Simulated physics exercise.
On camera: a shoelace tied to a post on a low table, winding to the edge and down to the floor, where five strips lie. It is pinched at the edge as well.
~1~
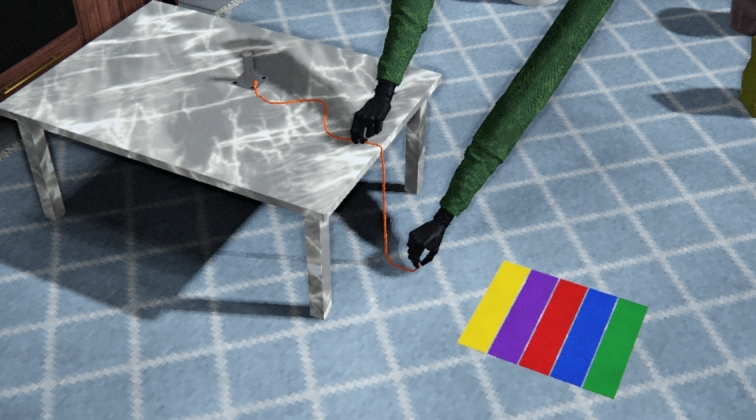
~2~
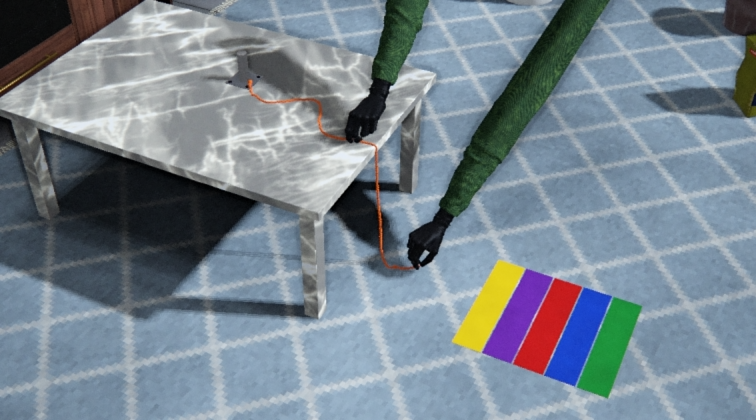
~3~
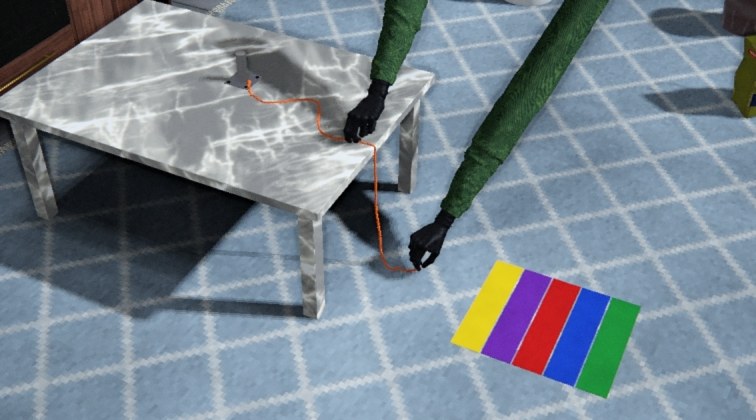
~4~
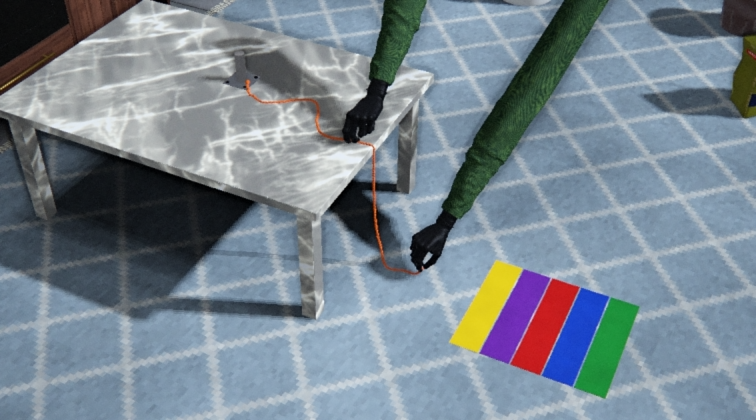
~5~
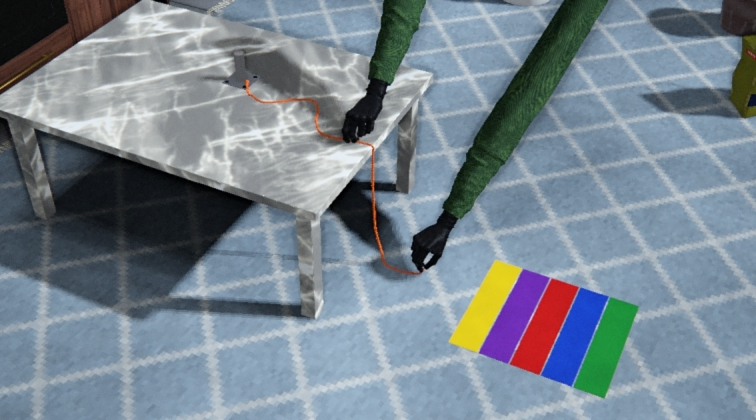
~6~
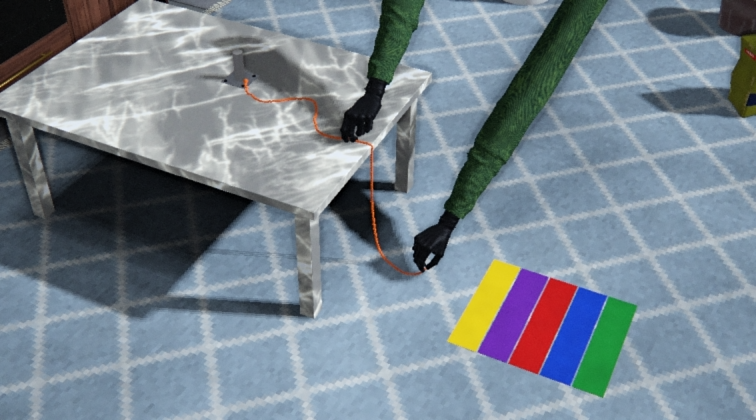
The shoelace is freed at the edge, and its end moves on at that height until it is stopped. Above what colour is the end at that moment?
It gets as far as the red strip.
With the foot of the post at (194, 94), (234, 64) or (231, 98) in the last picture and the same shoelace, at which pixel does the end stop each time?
Near (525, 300), (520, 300) and (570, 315).
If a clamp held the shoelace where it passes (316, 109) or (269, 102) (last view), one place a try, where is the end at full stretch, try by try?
The places are (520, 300) and (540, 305).
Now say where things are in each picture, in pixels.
The first frame shows end (420, 265); yellow (480, 332); purple (510, 343); red (541, 354); blue (572, 365); green (605, 376).
The second frame shows end (420, 266); shoelace through (256, 96) (309, 99) (323, 132) (376, 155) (379, 205) (382, 255).
The third frame shows end (421, 267).
The fourth frame shows end (423, 268); shoelace through (253, 96) (307, 100) (320, 132) (373, 155) (374, 205) (382, 256).
The fifth frame shows end (424, 269).
The sixth frame shows end (425, 269); shoelace through (252, 95) (305, 99) (319, 131) (372, 154) (372, 204) (382, 255).
Soon after, end near (508, 297); over purple.
Then, end near (536, 306); over red.
At full stretch, end near (553, 312); over red. The red one.
